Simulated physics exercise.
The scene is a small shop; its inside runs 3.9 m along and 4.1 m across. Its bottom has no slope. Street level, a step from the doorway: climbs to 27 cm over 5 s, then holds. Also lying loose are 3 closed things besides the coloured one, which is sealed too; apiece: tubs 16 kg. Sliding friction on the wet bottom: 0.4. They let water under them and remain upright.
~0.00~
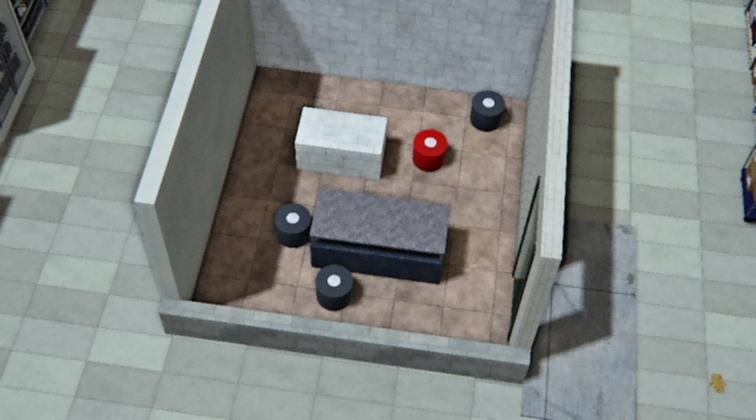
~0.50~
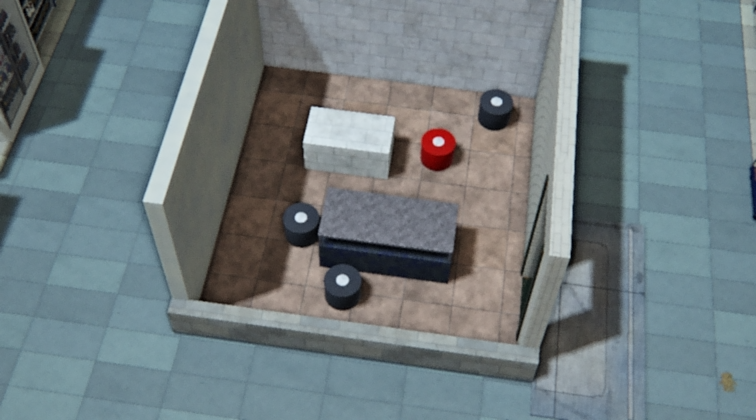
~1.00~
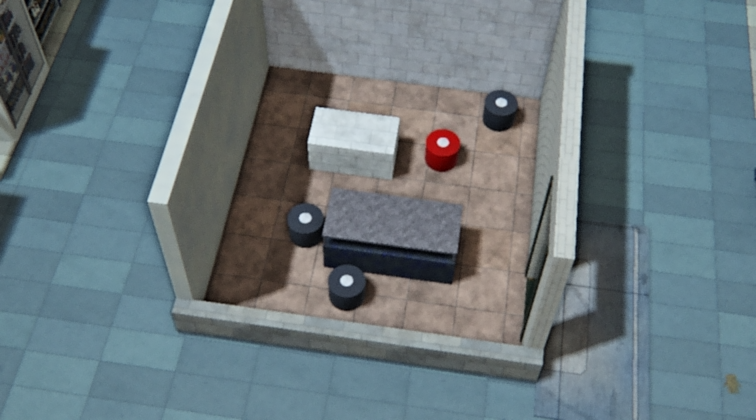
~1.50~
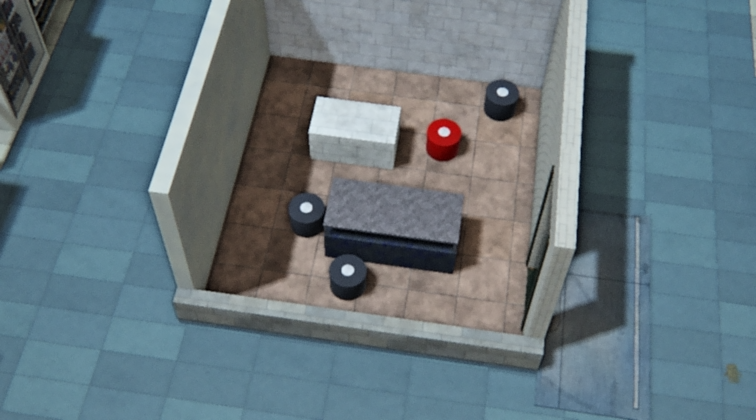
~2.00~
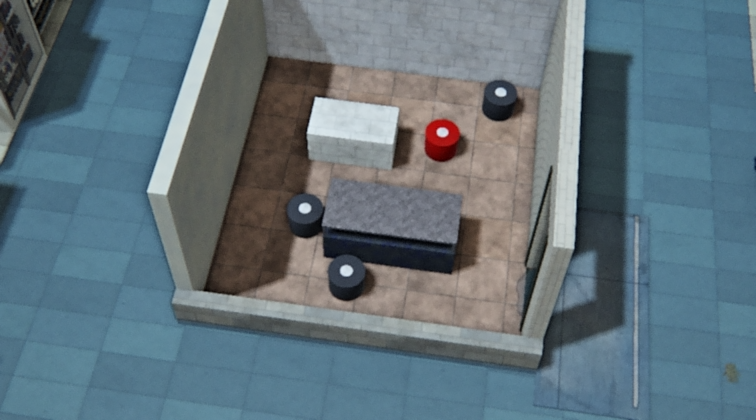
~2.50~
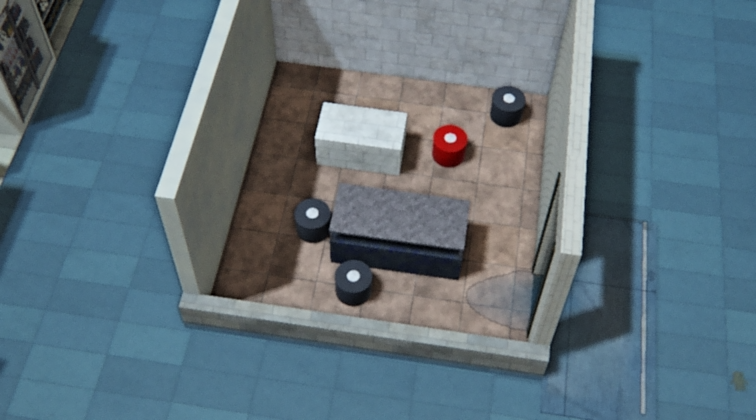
In a small shop, the red tub stays still as a little water enters the floor.
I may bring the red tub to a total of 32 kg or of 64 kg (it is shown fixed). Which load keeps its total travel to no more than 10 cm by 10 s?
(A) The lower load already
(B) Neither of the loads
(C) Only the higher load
A, the lower load already.
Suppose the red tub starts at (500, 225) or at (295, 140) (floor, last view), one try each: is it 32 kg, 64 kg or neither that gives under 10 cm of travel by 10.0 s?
In turn: Either load holds; either load holds.
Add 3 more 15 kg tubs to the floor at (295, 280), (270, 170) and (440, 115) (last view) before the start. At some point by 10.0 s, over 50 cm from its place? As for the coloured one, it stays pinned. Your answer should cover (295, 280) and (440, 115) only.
Results: Threshold exceeded; threshold not reached.
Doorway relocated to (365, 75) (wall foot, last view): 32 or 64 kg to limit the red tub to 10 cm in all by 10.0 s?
If so, then the first option suffices.
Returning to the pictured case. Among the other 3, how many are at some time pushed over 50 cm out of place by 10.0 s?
The answer here is 1.
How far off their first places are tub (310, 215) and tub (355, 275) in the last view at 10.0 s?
First 0 cm, then 200 cm.
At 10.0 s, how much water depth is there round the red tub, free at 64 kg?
Close to 4 cm deep.
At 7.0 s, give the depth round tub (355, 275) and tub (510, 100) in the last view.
I'd estimate 6 cm for the first and 5 cm for the second.
After 3.5 s the red tub would be 0 cm from its start with 32 kg and 0 cm from its start with 64 kg; 0 cm of water round it then.
After 4.5 s the red tub would be 0 cm from its start with 32 kg and 0 cm from its start with 64 kg; 1 cm of water round it then.
After 7.0 s the red tub would be 0 cm from its start with 32 kg and 0 cm from its start with 64 kg; 3 cm of water round it then.
After 10.0 s the red tub would be 0 cm from its start with 32 kg and 0 cm from its start with 64 kg; 4 cm of water round it then.
